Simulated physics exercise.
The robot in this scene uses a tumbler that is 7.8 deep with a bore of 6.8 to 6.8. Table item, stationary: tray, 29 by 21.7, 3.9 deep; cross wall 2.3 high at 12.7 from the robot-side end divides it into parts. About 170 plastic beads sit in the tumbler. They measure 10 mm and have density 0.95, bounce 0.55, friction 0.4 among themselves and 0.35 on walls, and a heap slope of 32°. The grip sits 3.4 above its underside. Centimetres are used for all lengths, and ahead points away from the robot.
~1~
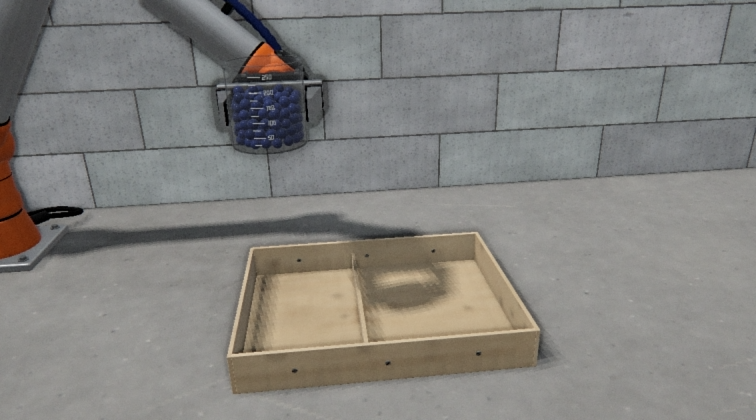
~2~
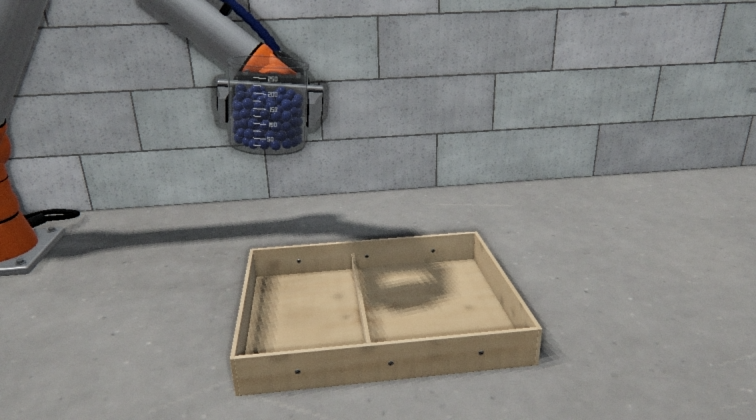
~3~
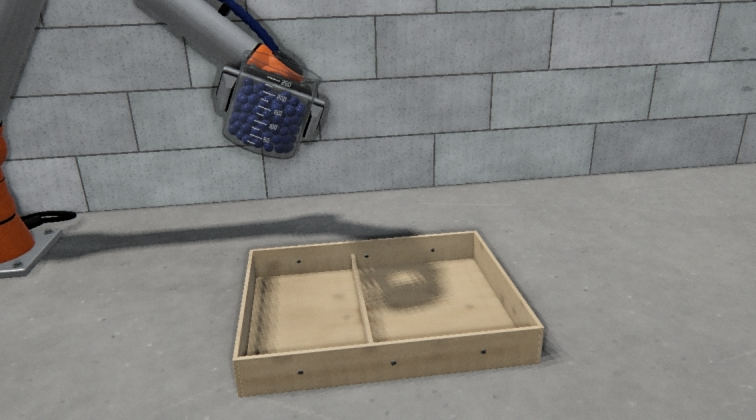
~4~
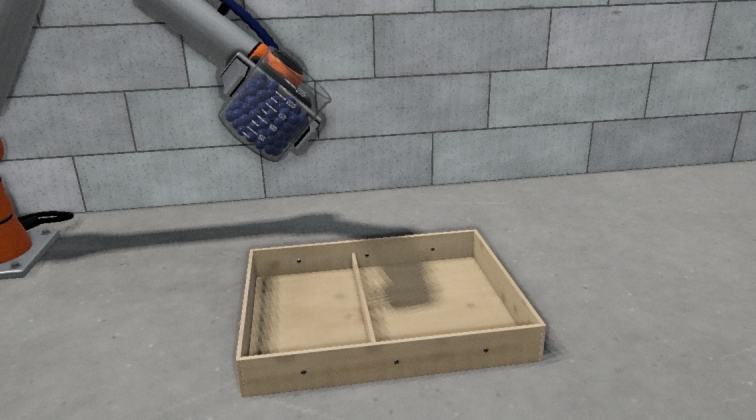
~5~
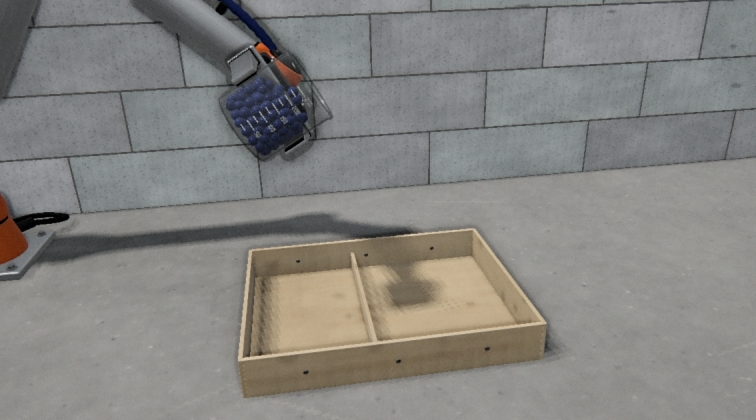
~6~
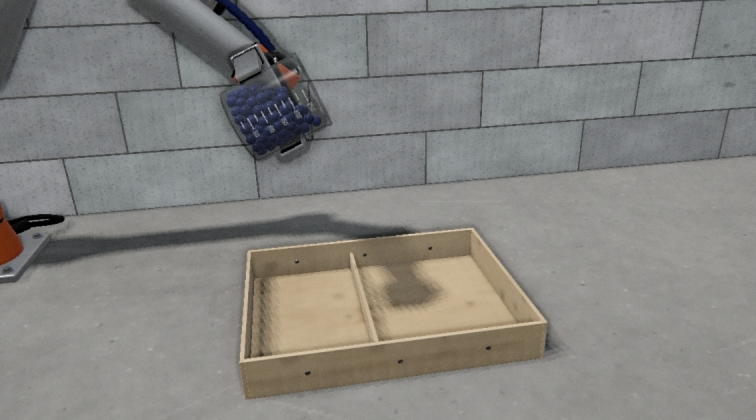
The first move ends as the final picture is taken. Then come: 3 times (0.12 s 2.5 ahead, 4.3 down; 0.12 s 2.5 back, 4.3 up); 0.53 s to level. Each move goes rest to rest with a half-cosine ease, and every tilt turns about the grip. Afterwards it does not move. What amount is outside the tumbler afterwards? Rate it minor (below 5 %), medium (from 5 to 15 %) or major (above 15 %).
Rated: Medium.
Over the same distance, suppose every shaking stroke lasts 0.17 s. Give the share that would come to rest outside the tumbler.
That change gives some 0 percent.
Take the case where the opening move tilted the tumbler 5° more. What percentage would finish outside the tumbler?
It would be near 15 per cent.
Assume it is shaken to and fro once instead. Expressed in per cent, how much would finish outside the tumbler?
It would come to around 0 %.
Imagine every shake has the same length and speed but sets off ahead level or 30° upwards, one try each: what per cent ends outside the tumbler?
You'd get about 55 per cent with the first setting and about 80 per cent with the second.
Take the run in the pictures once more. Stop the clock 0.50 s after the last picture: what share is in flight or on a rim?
I'd put it near 3 per cent.
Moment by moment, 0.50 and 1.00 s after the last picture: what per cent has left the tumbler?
At the first moment 5 per cent, at the second 10 per cent.
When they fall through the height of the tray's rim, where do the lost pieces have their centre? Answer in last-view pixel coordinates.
Estimated centre around (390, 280) in pixels.
Then, 0.50 s on, tilted 66° forward, highest piece 26 above the table; 164 in the tumbler, 1 in the robot-side part, 1 in the far-side part, 5 in flight or on a rim.
Then, 1.00 s on, tilted 30° forward, highest piece 26 above the table; 156 in the tumbler, 12 in the far-side part, 3 in the robot-side part.
Then, 1.45 s on, level, highest piece 27 above the table; 156 in the tumbler, 12 in the far-side part, 3 in the robot-side part.
Then, 2.50 s on, level, highest piece 27 above the table; 156 in the tumbler, 12 in the far-side part, 3 in the robot-side part.
In the end, 156 in the tumbler, 12 in the far-side part, 3 in the robot-side part. That is 9 % outside the tumbler.
